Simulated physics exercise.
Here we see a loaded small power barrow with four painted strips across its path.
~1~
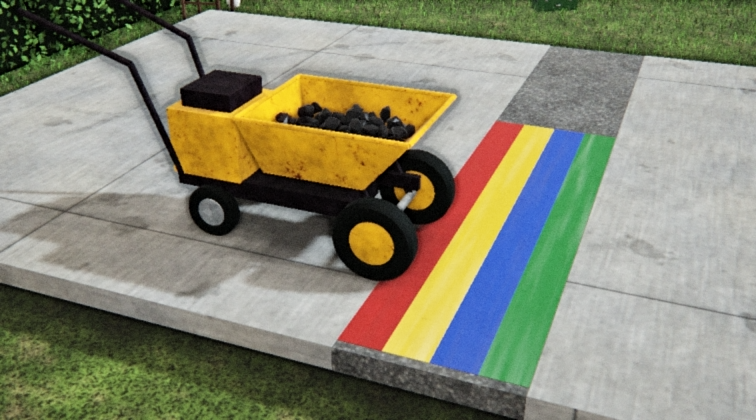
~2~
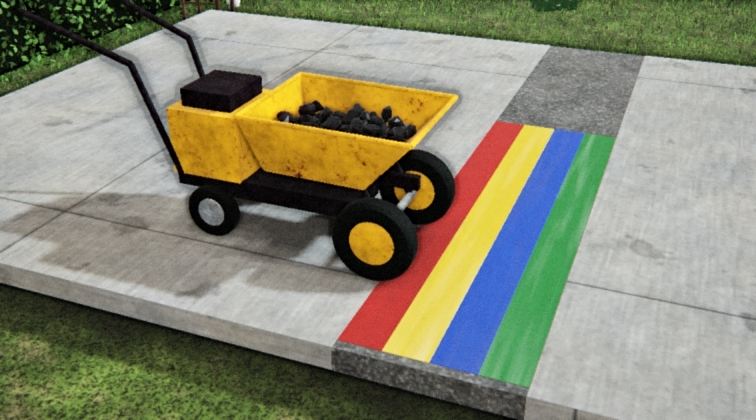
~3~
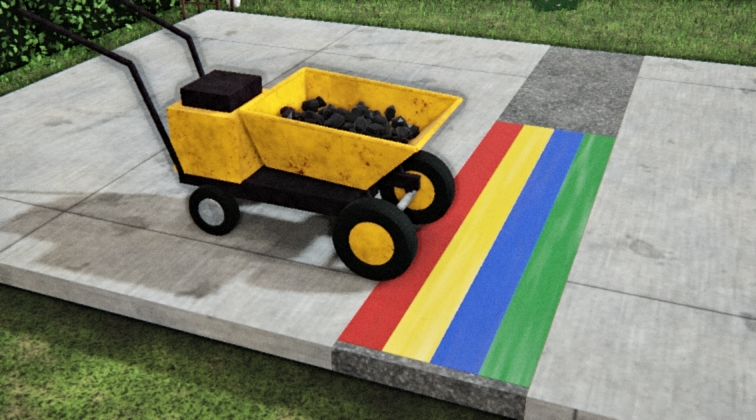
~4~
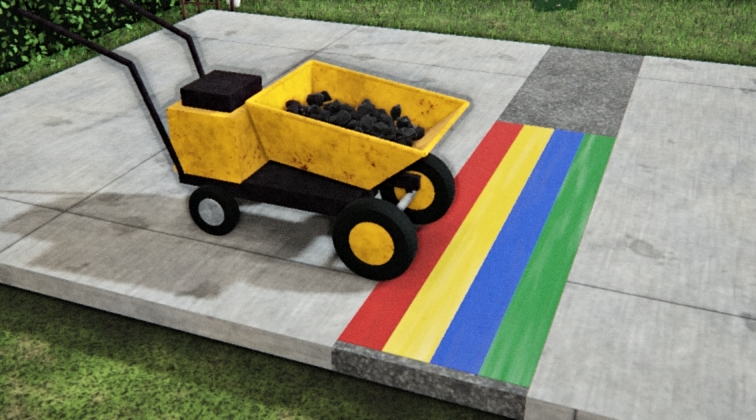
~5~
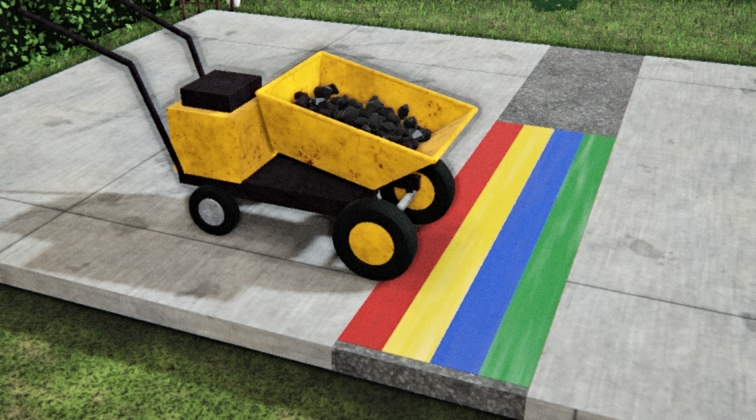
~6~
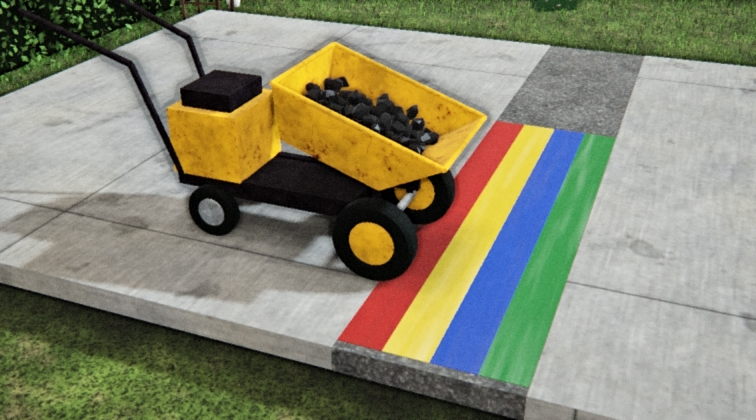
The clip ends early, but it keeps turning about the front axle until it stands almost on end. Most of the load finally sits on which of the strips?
It sits mostly on the green strip.
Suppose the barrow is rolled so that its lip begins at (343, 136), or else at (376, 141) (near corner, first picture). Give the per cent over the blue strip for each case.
First position: Some 30 percent; second position: Some 30 percent.
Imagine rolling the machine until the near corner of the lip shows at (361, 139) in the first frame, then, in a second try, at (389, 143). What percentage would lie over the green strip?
First spot: About 20 percent; second spot: About 30 percent.
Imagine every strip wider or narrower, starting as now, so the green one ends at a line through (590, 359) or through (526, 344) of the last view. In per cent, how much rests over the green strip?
The first one comes out at 30 percent, while the second comes out at 40 percent.
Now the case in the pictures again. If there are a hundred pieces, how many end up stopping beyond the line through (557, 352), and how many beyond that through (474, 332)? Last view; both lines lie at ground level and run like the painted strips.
Roughly 30 per cent, then roughly 90 per cent.
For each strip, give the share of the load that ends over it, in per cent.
Per strip, roughly: Red 0, yellow 0, blue 20, green 35.
Soon after the last picture, skip tipped steeply; all in the skip.
A little later, skip tipped right over; about two thirds in the skip; a small part over the blue strip; about a quarter over the green strip; a stray few off the paint.
Later still, skip tipped right over; a small part in the skip; a small part over the blue strip; about a third over the green strip; about a third off the paint.
At rest, skip tipped right over; a small part in the skip; none over the red strip; none over the yellow strip; about a quarter over the blue strip; about a third over the green strip; about a third off the paint.
